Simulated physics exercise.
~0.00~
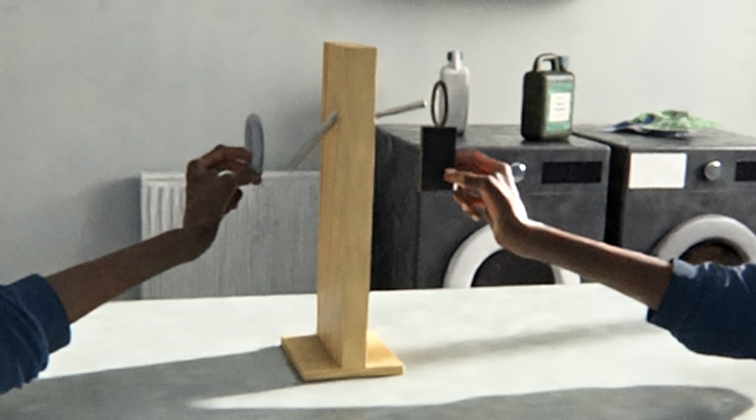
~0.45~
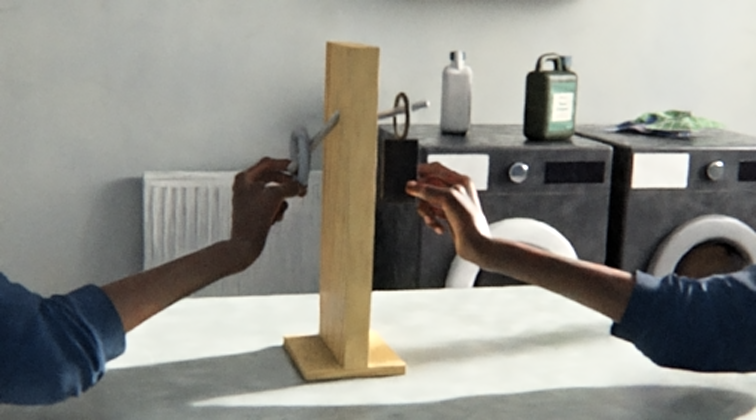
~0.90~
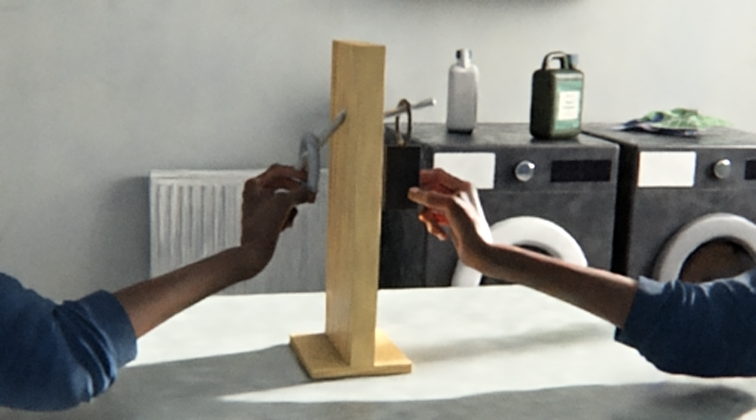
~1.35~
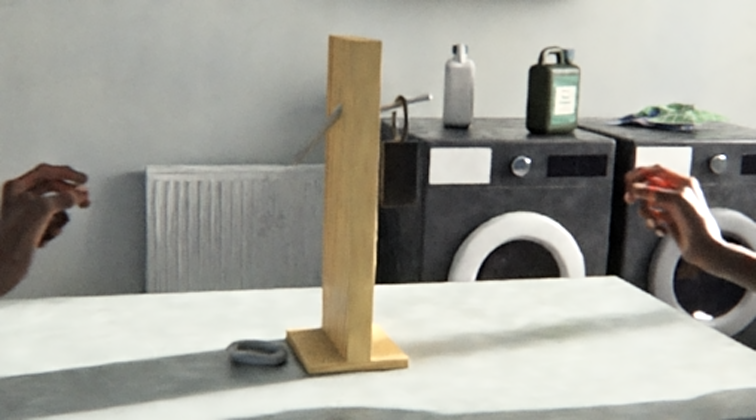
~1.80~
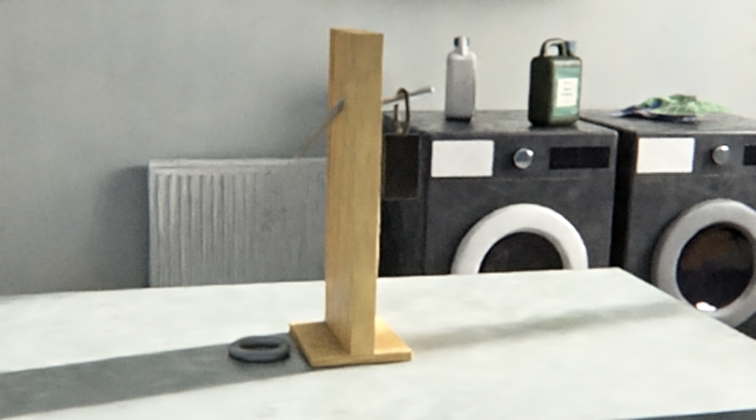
Two hands hanging a grey ring and a black tag on a wooden stand, the ring dropping to the table, the tag staying hooked.
